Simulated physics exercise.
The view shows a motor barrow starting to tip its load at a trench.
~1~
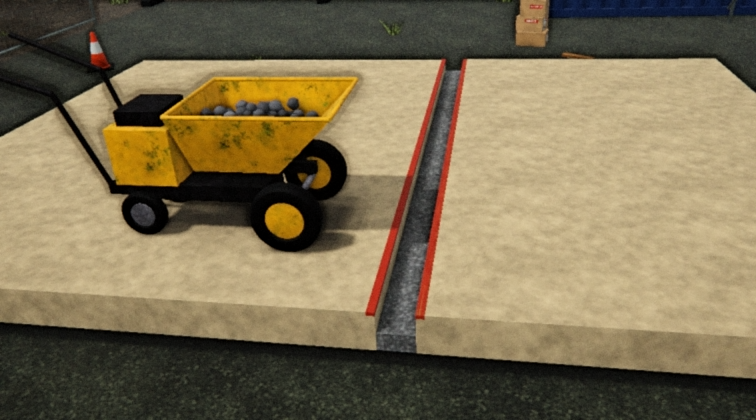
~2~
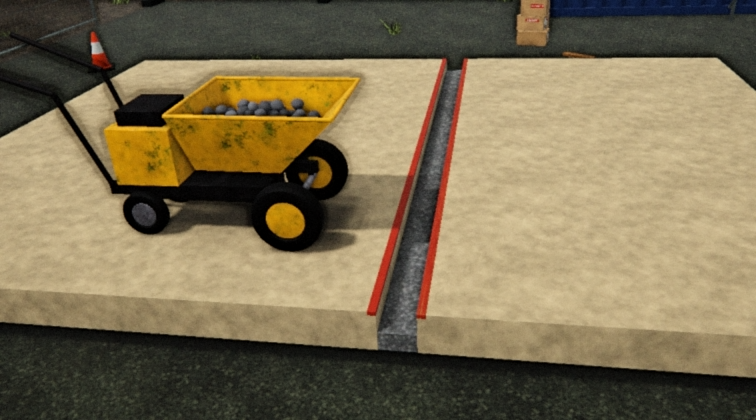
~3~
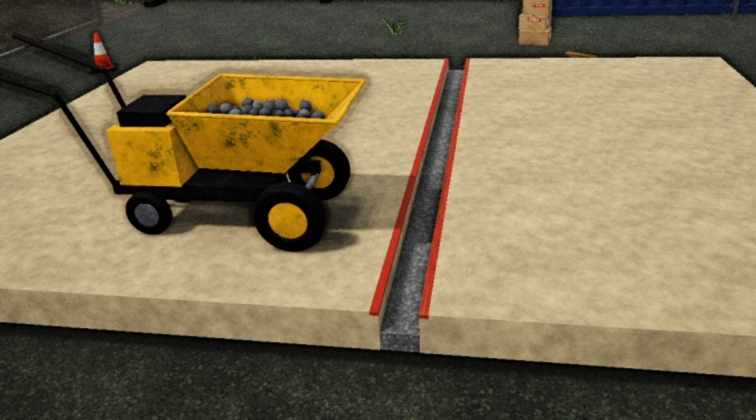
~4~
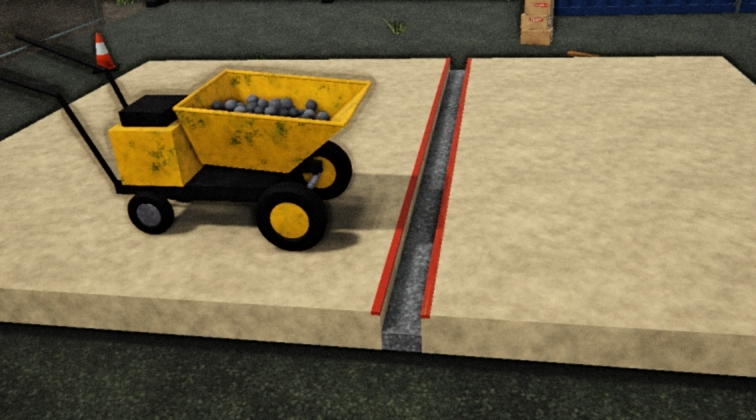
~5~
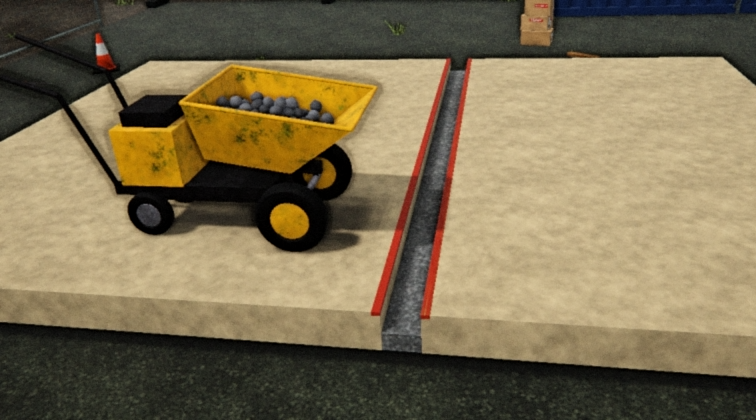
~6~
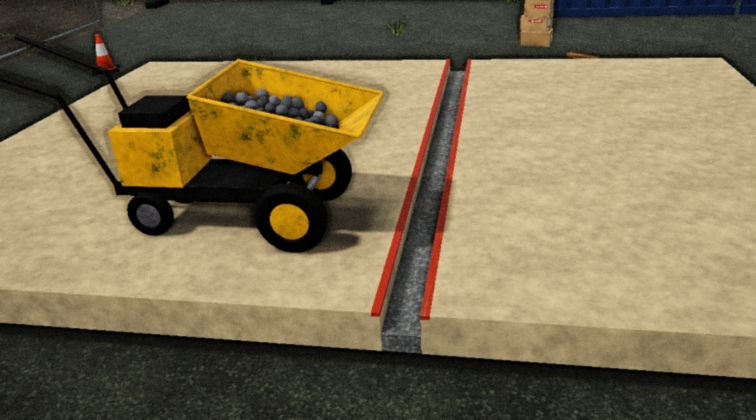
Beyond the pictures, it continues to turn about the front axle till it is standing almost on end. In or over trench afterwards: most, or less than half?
Less than half.
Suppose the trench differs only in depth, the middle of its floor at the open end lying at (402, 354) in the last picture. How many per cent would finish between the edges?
I'd guess close to 50 percent.
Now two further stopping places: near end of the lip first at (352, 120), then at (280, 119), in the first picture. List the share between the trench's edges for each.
About 0 and 50 per cent.
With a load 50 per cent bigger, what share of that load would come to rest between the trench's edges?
Around 30 per cent.
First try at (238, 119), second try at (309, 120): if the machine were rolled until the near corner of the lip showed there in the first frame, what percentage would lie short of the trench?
The first position yields around 50 per cent; the second yields around 0 per cent.
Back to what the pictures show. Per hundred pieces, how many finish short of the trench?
I'd put it at around 0 percent.
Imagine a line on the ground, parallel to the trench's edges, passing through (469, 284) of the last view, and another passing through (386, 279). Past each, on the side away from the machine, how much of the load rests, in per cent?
In order, some 30 % then some 90 %.
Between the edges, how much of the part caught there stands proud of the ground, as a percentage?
Estimate: Close to 25 in a hundred.
Shortly afterwards, skip tipped well over; the whole lot in the skip.
Next, skip tipped steeply; the bulk in the skip; a little in or heaped over the trench; a little beyond it.
Some moments later, skip tipped right over; near a quarter in the skip; near a third in or heaped over the trench; near half beyond it.
In the end, skip tipped right over; a little in the skip; near a third in or heaped over the trench; near half beyond it.
